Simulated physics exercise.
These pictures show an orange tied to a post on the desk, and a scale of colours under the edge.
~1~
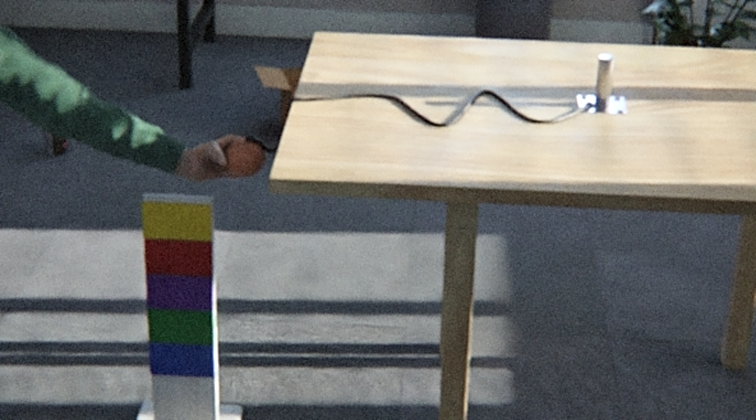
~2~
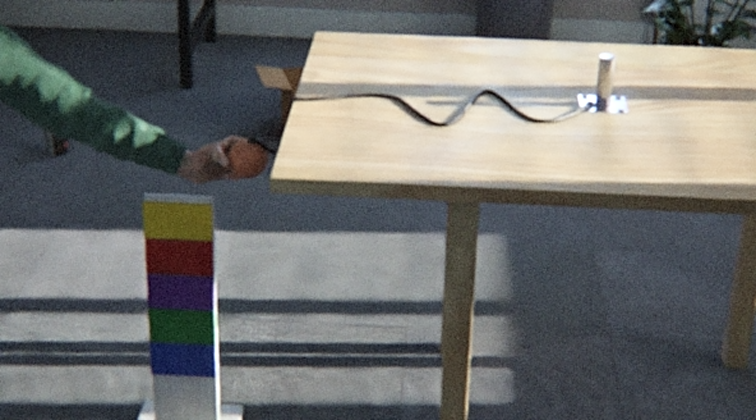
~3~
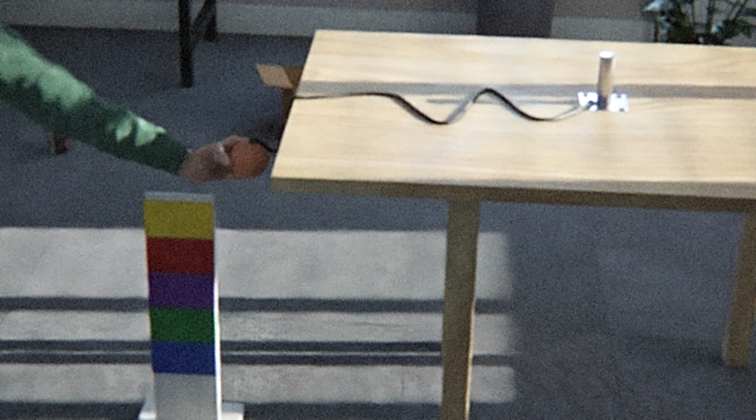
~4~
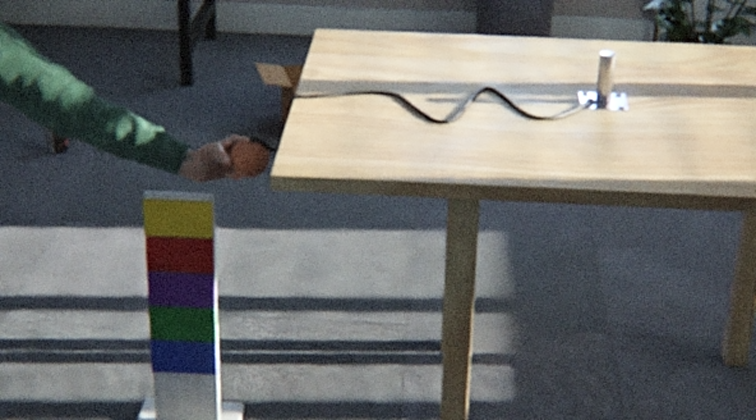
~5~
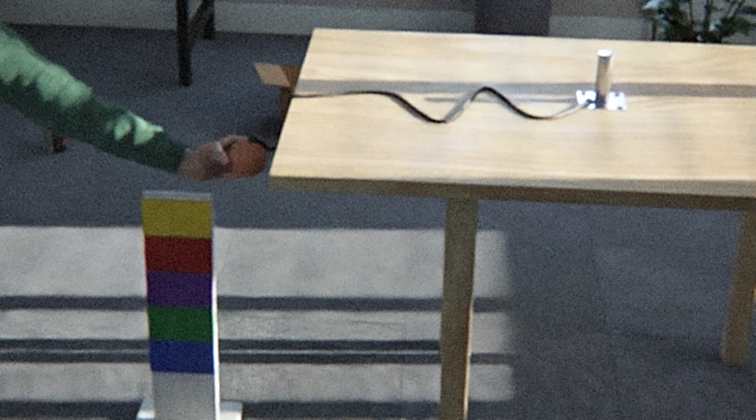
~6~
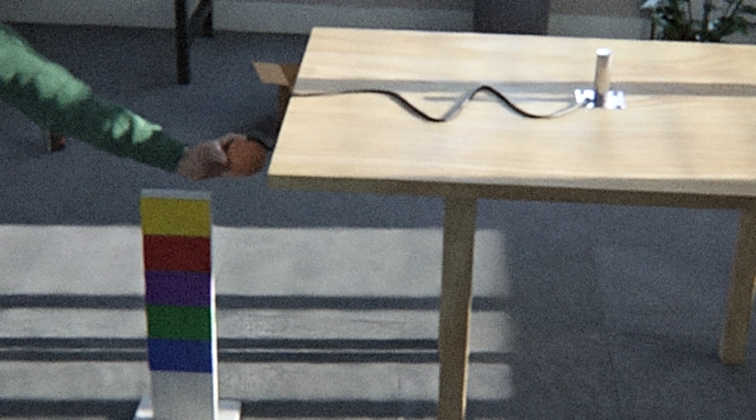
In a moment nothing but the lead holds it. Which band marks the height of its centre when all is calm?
Its middle rests at the blue band.
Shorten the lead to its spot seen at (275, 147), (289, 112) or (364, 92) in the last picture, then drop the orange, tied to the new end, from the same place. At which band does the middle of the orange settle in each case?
Taking them in turn: Green; purple; yellow.
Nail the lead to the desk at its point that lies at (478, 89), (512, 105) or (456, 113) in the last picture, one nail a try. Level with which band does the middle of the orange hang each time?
One after the other, purple; green; red.
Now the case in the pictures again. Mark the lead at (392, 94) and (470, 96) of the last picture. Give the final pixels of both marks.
Near (291, 171) and (380, 98).
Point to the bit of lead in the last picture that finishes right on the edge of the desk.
That spot is around (431, 119).
A little later, orange near (292, 351); level with blue.
Next, orange near (295, 350); level with blue.
When it is over, orange near (292, 352); level with blue. The blue one.
